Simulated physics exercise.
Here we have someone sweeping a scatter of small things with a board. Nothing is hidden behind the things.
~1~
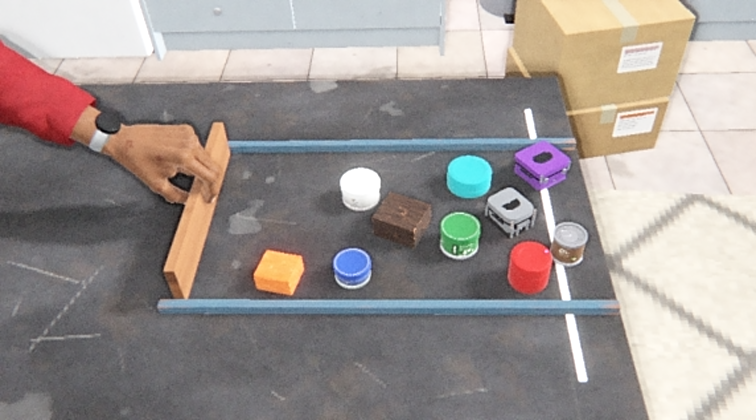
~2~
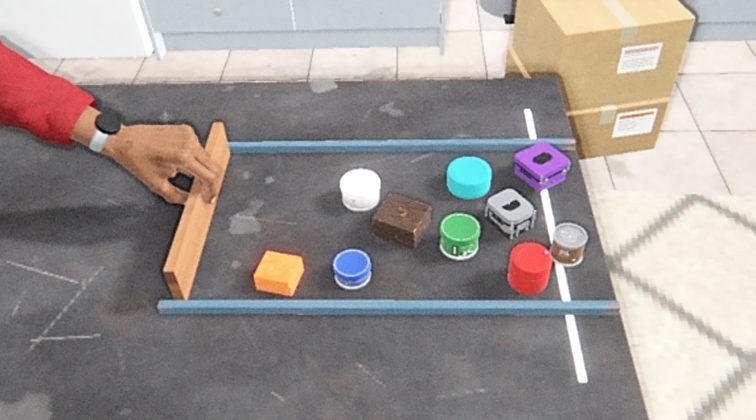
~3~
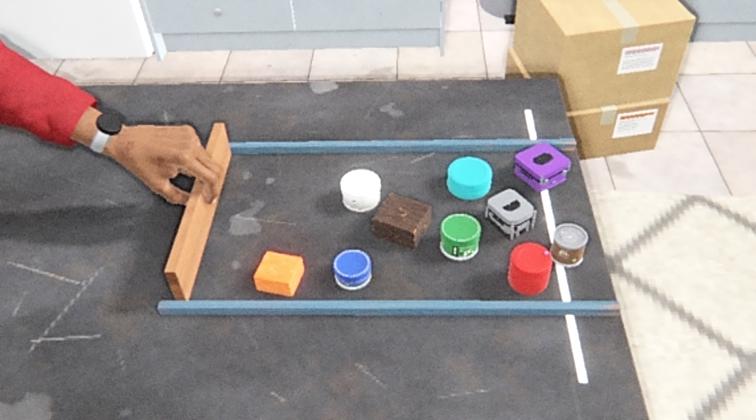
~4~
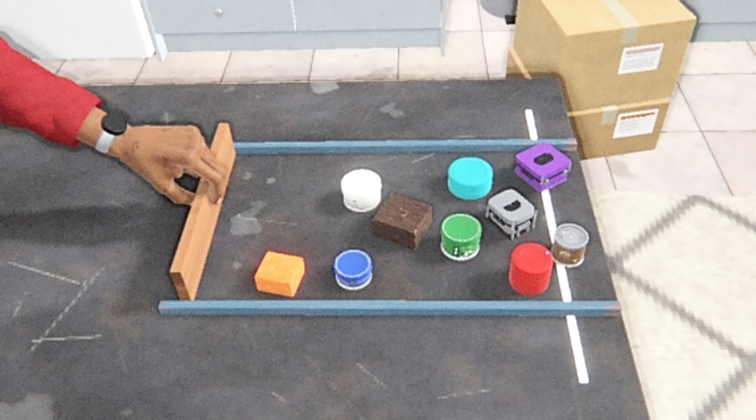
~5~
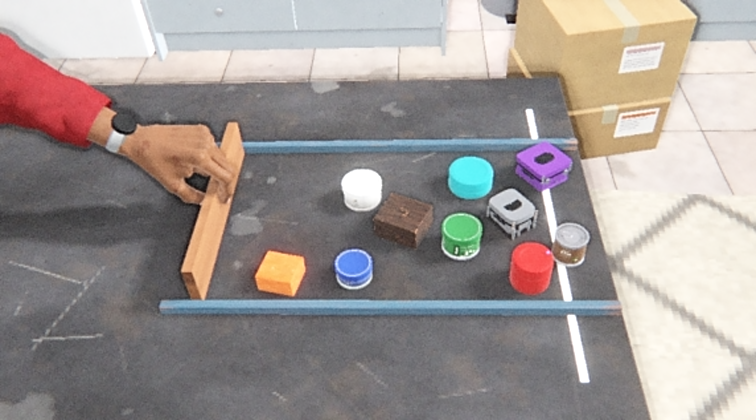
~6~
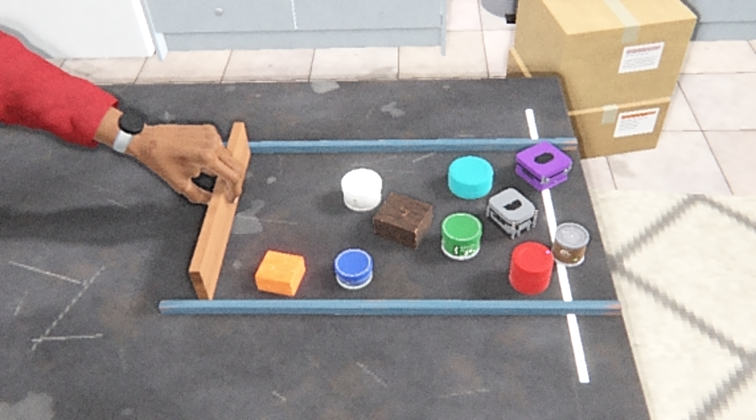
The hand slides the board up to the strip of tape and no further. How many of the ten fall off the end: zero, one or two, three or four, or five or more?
As it turns out, the number that fall off is five or more.
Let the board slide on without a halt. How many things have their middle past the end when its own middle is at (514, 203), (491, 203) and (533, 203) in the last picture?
It would be 1, 0 and 3.
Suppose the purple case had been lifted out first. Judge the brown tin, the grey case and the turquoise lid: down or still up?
The brown tin comes down, the grey case is lost, the turquoise lid does not fall.
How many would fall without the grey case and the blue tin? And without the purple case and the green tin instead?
3 in the first case, 3 in the second.
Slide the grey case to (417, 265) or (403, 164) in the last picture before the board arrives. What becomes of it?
In that order, it is lost; holds on.
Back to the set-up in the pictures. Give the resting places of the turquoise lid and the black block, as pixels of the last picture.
The turquoise lid at (562, 159), the black block at (576, 212).
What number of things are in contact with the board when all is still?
The number is 5.
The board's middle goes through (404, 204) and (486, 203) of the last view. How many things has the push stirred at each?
First 5, then 10.
Soon after, none off yet; brown tin at rest near (569, 245); purple case at rest near (542, 167); red lid at rest near (531, 269).
Then, none off yet; brown tin at rest near (581, 249); purple case moved about its own width near (570, 161); red lid moved well along near (599, 277).
By the end, the number that fall off is five or more; fallen, blue tin, grey case, red lid, purple case and brown tin.
